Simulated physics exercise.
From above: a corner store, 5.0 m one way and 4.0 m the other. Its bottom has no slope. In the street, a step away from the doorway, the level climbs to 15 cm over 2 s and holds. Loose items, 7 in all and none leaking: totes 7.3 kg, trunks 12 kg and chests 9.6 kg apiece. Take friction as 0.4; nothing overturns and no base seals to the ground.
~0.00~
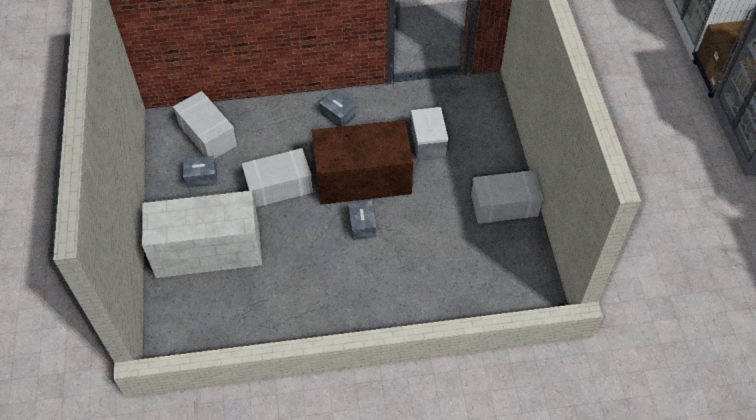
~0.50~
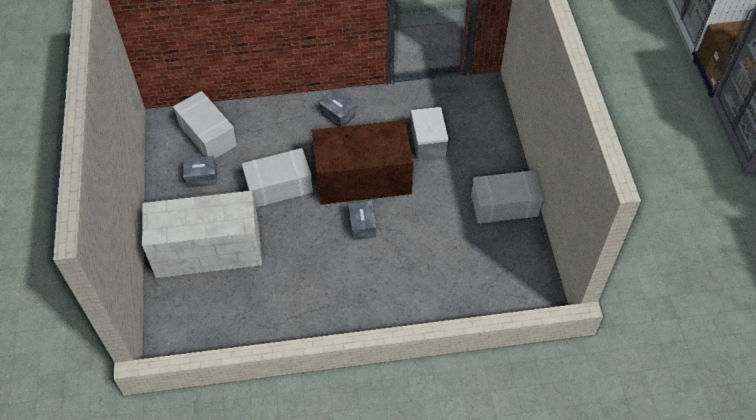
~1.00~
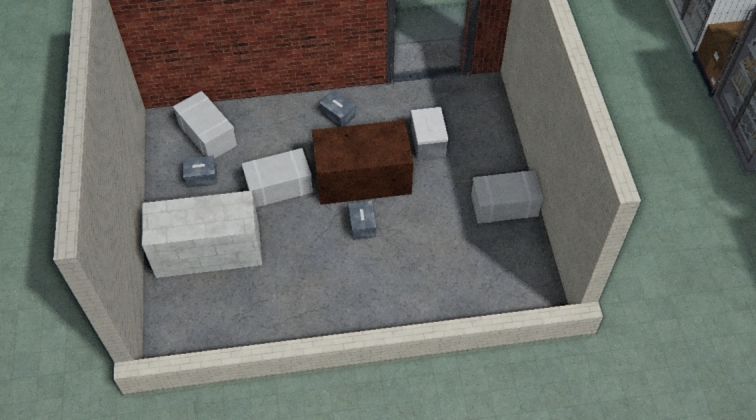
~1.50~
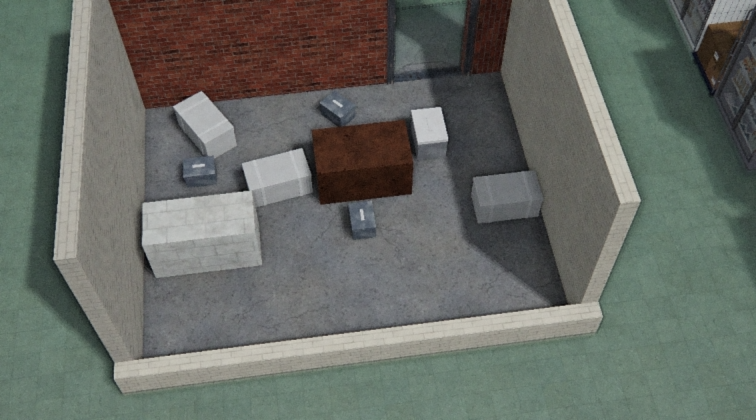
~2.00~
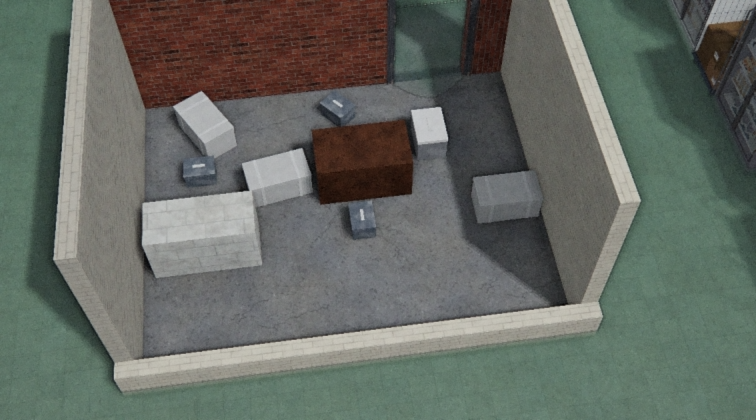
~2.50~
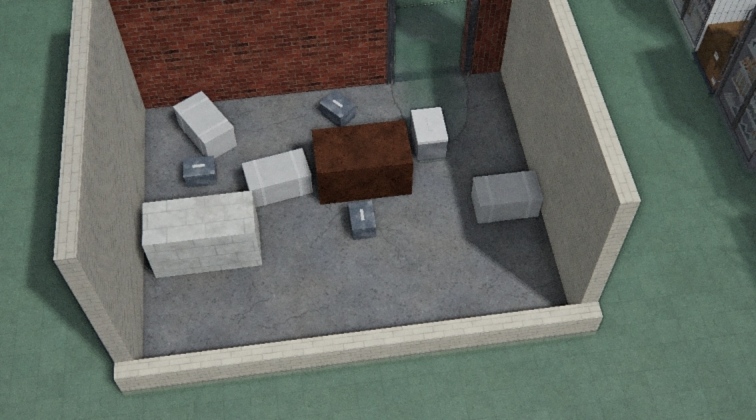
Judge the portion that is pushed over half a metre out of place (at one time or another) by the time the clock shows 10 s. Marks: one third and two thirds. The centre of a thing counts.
That comes to under a third.
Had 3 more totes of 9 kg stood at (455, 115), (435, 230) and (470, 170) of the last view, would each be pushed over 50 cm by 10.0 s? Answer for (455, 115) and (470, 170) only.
In turn: Past it, more.
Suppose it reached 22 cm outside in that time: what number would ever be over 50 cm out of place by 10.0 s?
Then 3.
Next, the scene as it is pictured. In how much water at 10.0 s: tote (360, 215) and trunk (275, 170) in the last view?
Roughly 1 and 2 cm.
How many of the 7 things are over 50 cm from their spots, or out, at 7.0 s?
I count 2.
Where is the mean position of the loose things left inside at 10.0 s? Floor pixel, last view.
At about (283, 201).
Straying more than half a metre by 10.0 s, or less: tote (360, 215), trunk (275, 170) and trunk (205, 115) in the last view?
In that order: Short of it, short of it, less.
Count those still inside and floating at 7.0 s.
1 of them.
After 3.5 s 0 of 7 are over 50 cm from their spots; 0 afloat.
After 4.5 s 2 of 7 are over 50 cm from their spots; 0 afloat.
After 7.0 s 2 of 7 are over 50 cm from their spots; 1 afloat.
After 10.0 s 2 of 7 are over 50 cm from their spots, and 2 have been at some point; 0 afloat.
